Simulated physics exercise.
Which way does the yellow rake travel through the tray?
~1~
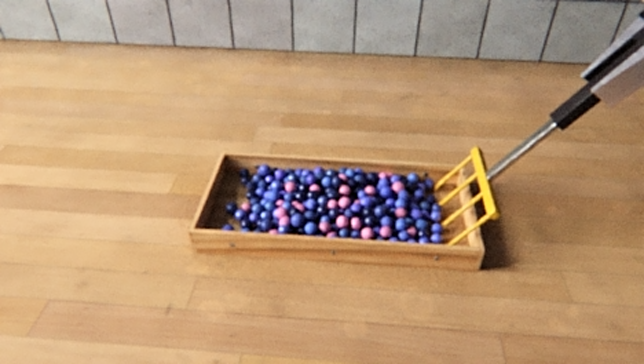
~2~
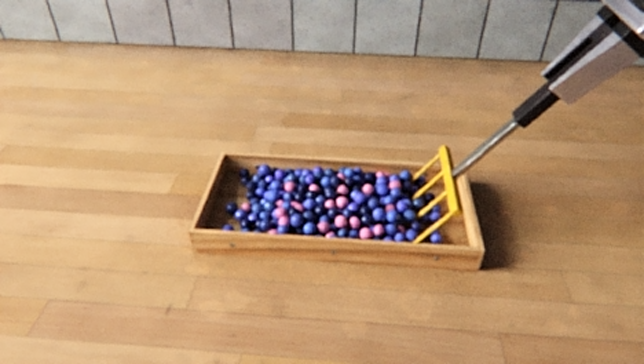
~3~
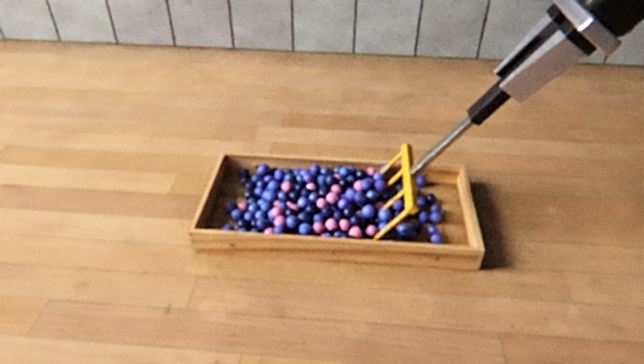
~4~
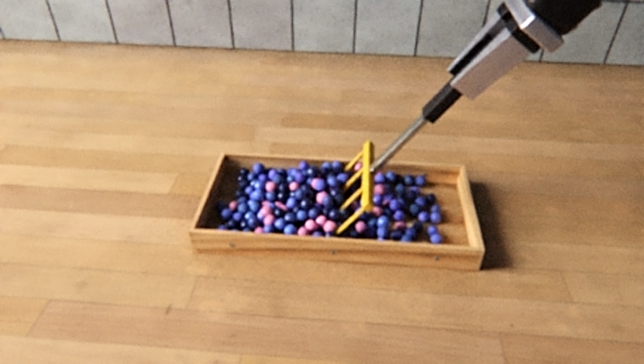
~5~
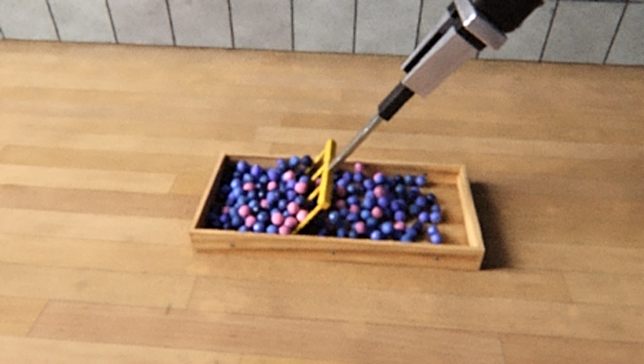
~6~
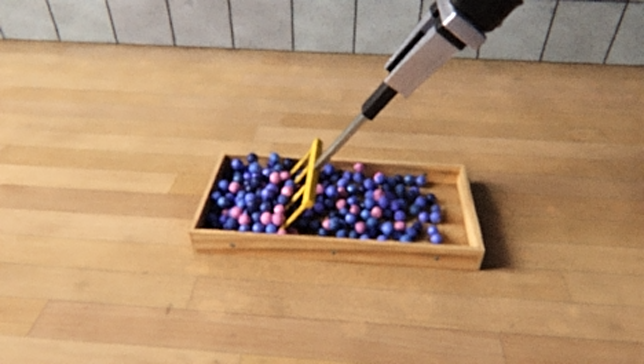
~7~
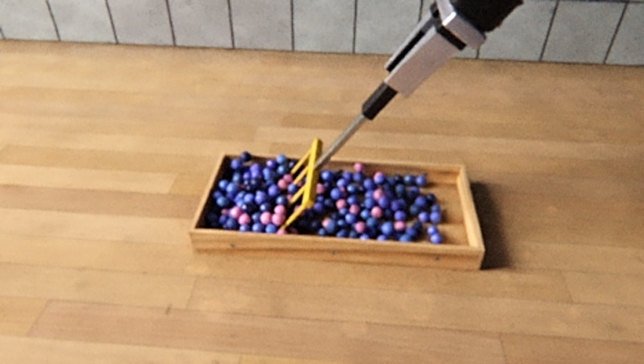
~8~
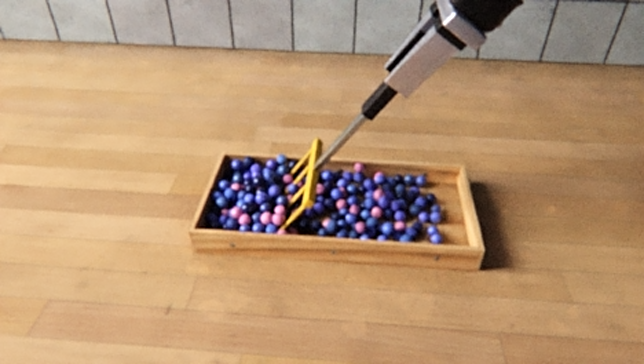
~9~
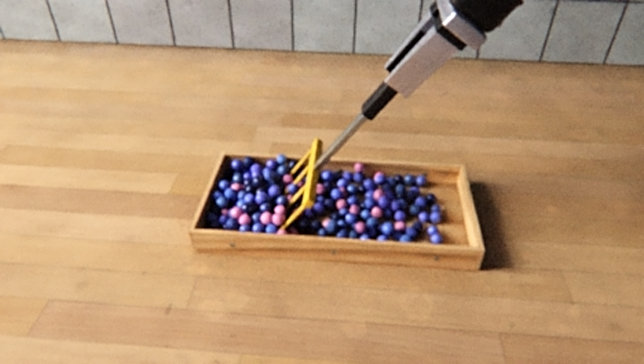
The rake travels to the left, starting near the tray's right end and stopping before it reaches the far side.
